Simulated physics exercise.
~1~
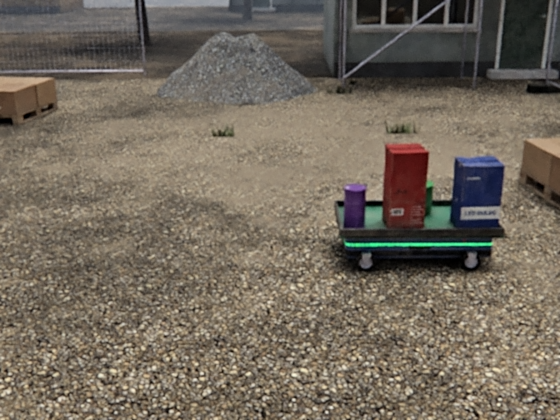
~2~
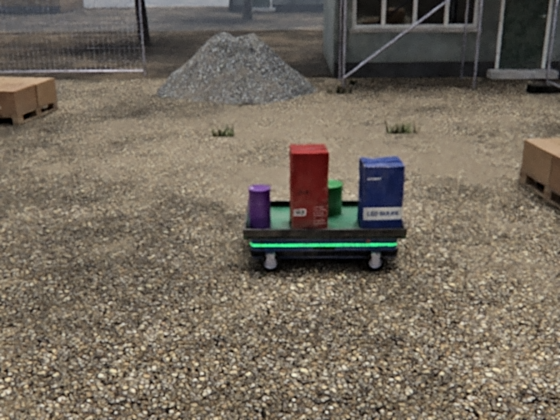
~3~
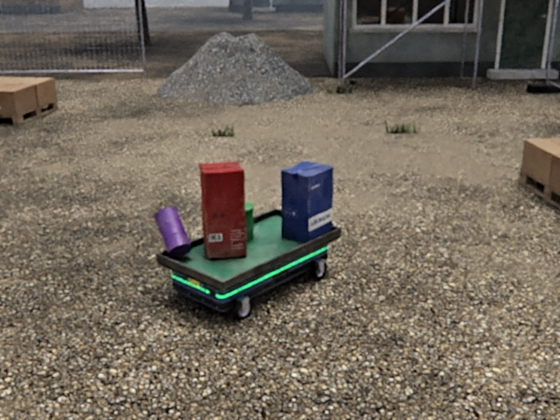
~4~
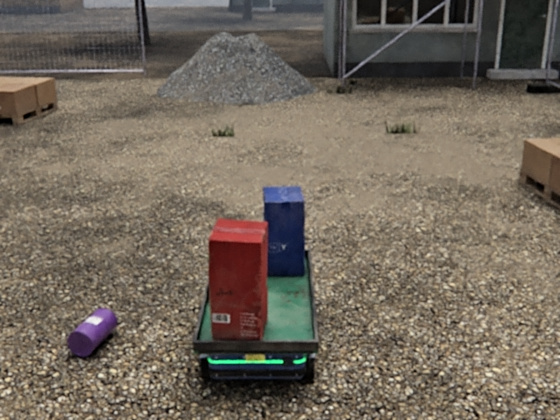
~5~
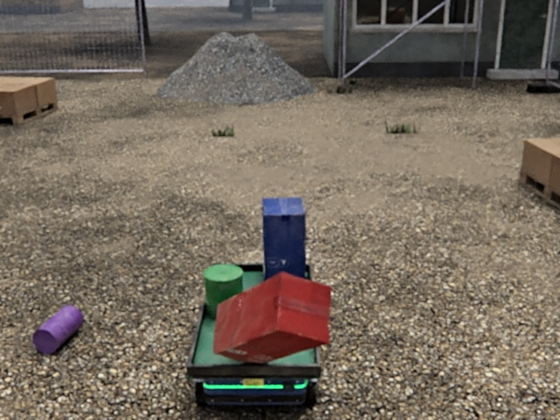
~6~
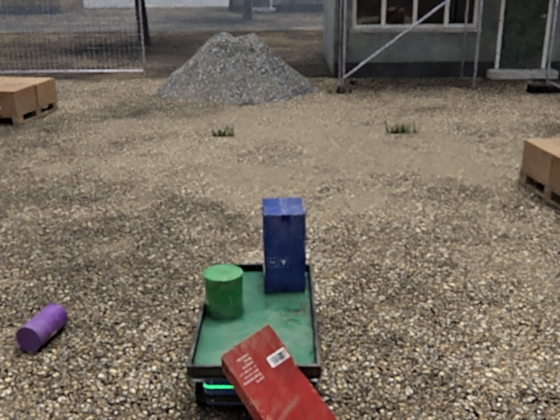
A low robot cart with a glowing green strip rolls left across a gravel yard, carrying a purple canister, a red box, a green pail and a blue box. As it begins turning toward the viewer, the purple canister tips outward over the edge. The canister drops to the ground and lies on its side, rolling a little farther left while the cart comes nearer, end-on. Then the tall red box topples forward across the front of the deck. It ends upside down, tipped over the cart's near edge, while the green pail and the blue box remain standing aboard.
